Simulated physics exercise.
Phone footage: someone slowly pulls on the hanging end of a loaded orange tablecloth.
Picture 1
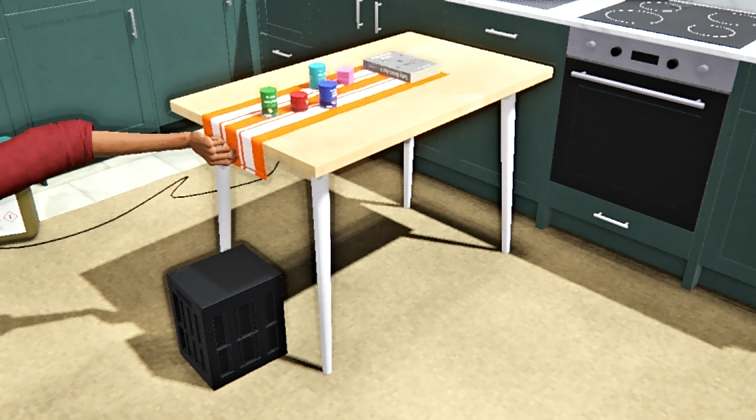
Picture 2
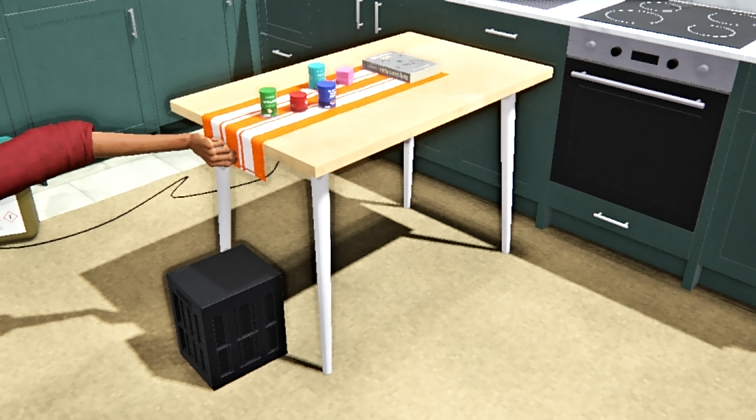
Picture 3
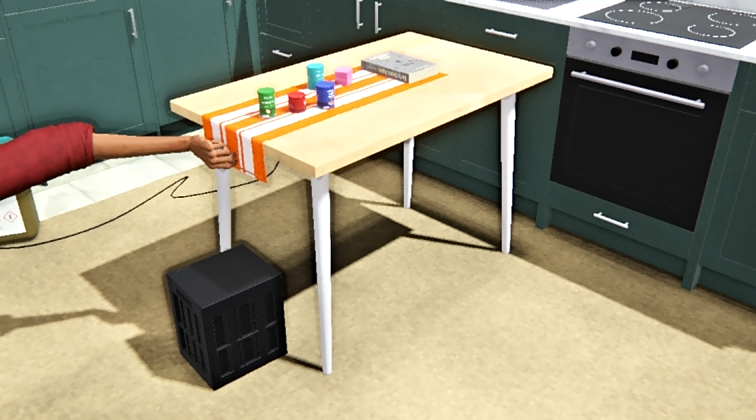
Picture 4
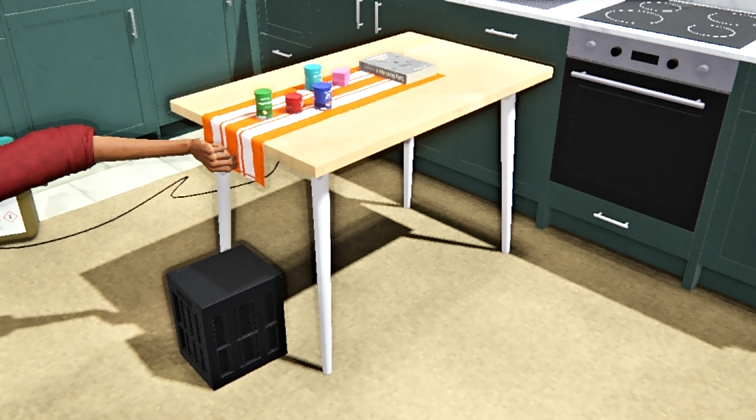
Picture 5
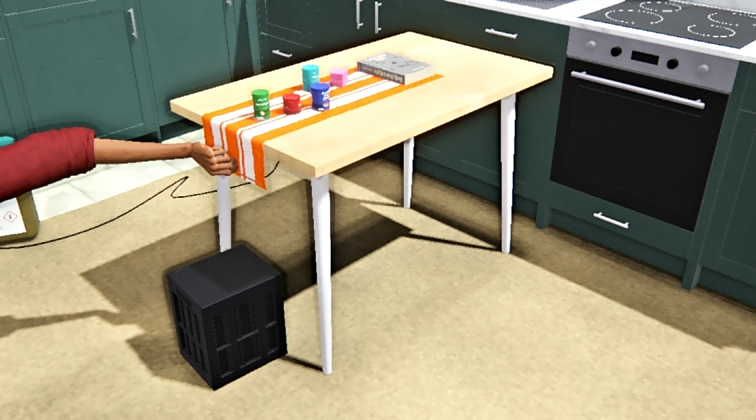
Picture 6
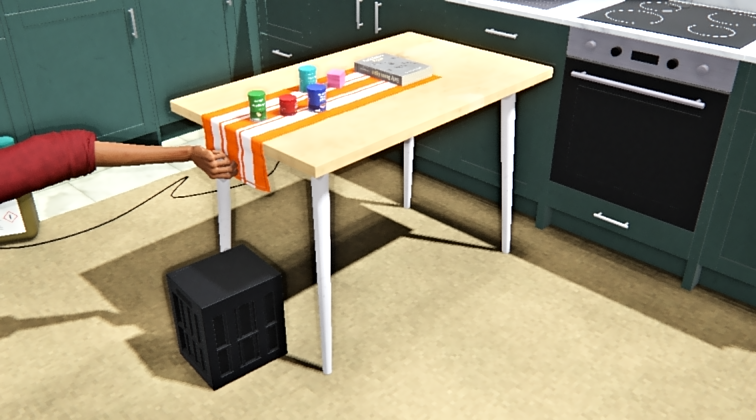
A hand in a red sleeve slowly pulled the hanging end of an orange and white striped cloth downward, and the colourful cans, pink cube and grey book on it slid slightly left across the table.
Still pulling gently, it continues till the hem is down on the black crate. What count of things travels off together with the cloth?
I predict that three objects will leave the top.
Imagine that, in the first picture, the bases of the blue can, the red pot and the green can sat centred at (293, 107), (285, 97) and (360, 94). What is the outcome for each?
The blue can ends up knocked off; the red pot ends up knocked off; the green can ends up still aboard.
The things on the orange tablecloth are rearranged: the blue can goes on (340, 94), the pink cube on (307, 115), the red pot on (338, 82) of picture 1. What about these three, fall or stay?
Watch the blue can hang on, the pink cube go down and the red pot hang on.
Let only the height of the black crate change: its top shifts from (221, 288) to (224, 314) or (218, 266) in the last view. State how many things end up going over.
Totals 4, 2.
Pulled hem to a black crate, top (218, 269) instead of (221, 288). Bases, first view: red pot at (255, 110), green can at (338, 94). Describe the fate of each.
The red pot ends up off the top and the green can ends up still on top.
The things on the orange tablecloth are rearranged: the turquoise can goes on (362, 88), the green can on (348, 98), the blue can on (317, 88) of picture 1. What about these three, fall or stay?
Record - turquoise can retained; green can retained; blue can retained.
Soon after, hem near (239, 212); green can gone.
Then, hem near (241, 245); green can and red pot gone.
At rest, hem on the crate; green can, red pot and blue can gone. The count of fallen things is three.
